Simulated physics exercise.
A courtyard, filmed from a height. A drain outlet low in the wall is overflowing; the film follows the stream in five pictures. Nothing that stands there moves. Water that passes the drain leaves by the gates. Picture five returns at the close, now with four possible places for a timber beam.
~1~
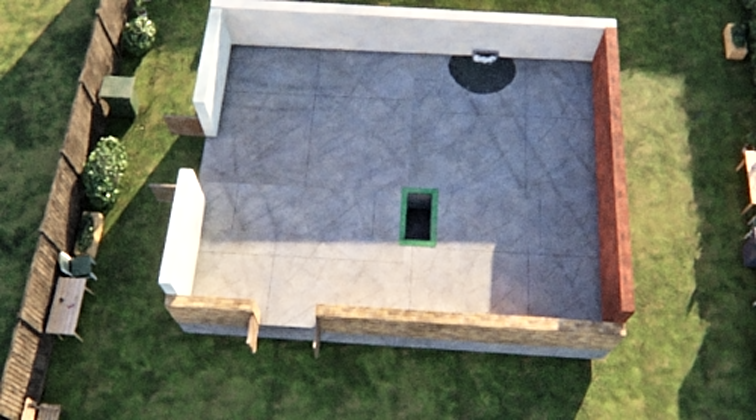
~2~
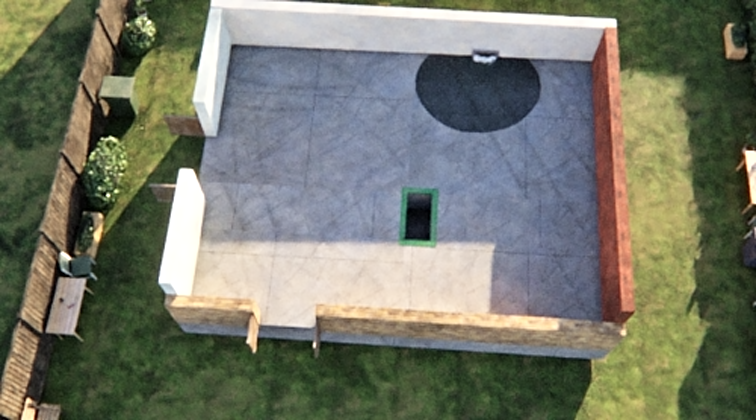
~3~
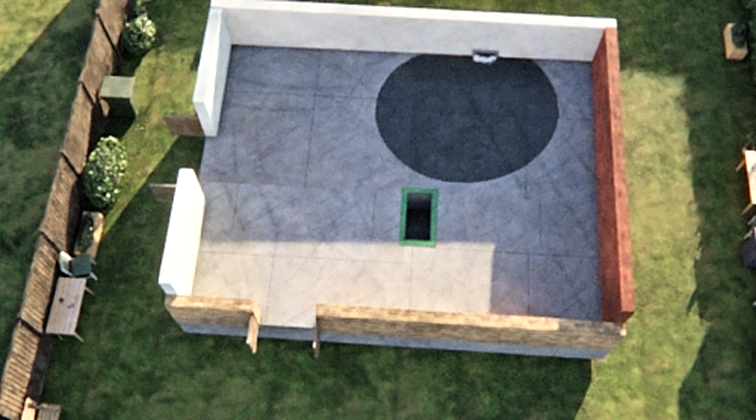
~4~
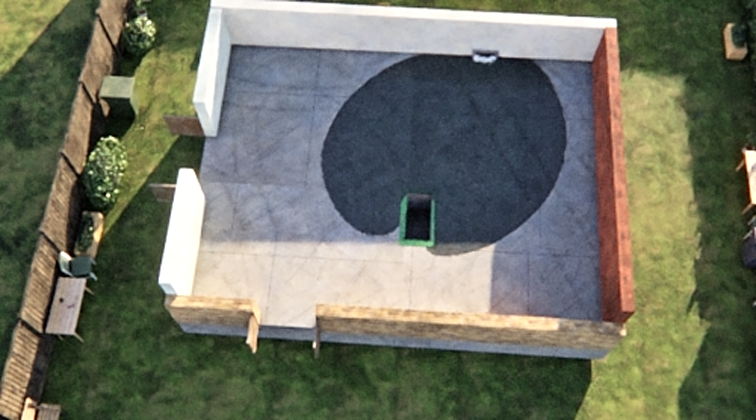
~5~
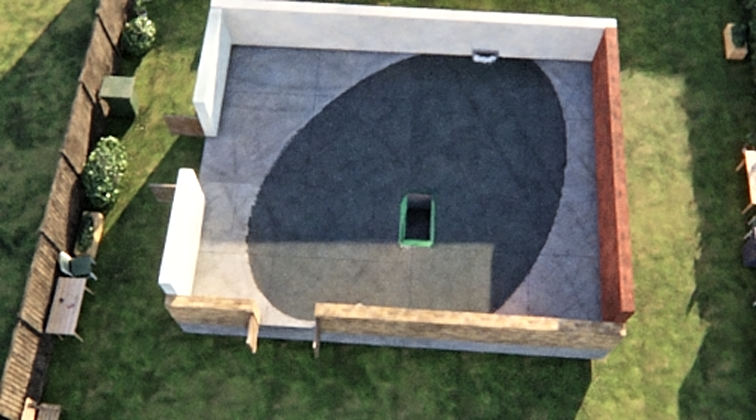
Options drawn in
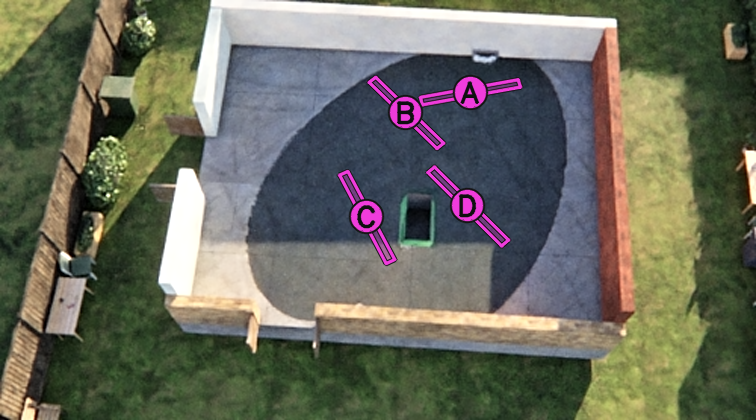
The video shows, from above, a walled paved yard on grass, where a dark wet patch spreads from an outlet at the back wall, widening across the slabs, surrounding the green-framed drain and reaching the front wall's left opening.
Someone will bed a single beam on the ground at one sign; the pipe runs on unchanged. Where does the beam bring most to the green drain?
Use spot C.
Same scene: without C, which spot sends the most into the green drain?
B it is.
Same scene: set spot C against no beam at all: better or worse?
Spot C is better.
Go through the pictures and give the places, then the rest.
Outfall at (485, 53); green drain at (419, 217); open gate at (290, 315); open gate at (211, 168); front seen at (468, 86), 2 % of the ground wet; green drain still dry, in the first frame.
Front seen at (488, 131), 8 % of the ground wet; green drain still dry, in the second frame.
Front seen at (408, 163), 19 % of the ground wet; green drain still dry, in the third frame.
Front seen at (368, 229), 35 % of the ground wet; green drain taking water, in the fourth frame.
Front seen at (266, 276), 57 % of the ground wet; green drain taking water, in the fifth frame.
On the marked copy, A from (421, 101) to (519, 83); B from (372, 79) to (440, 145); C from (343, 173) to (390, 261); D from (431, 169) to (505, 242).
With A, about 5 % of the stream goes into the green drain, about 93 % out by the gates.
With B, about 28 % of the stream goes into the green drain, about 70 % out by the gates.
With C, about 36 % of the stream goes into the green drain, about 62 % out by the gates.
With D, about 3 % of the stream goes into the green drain, about 96 % out by the gates.
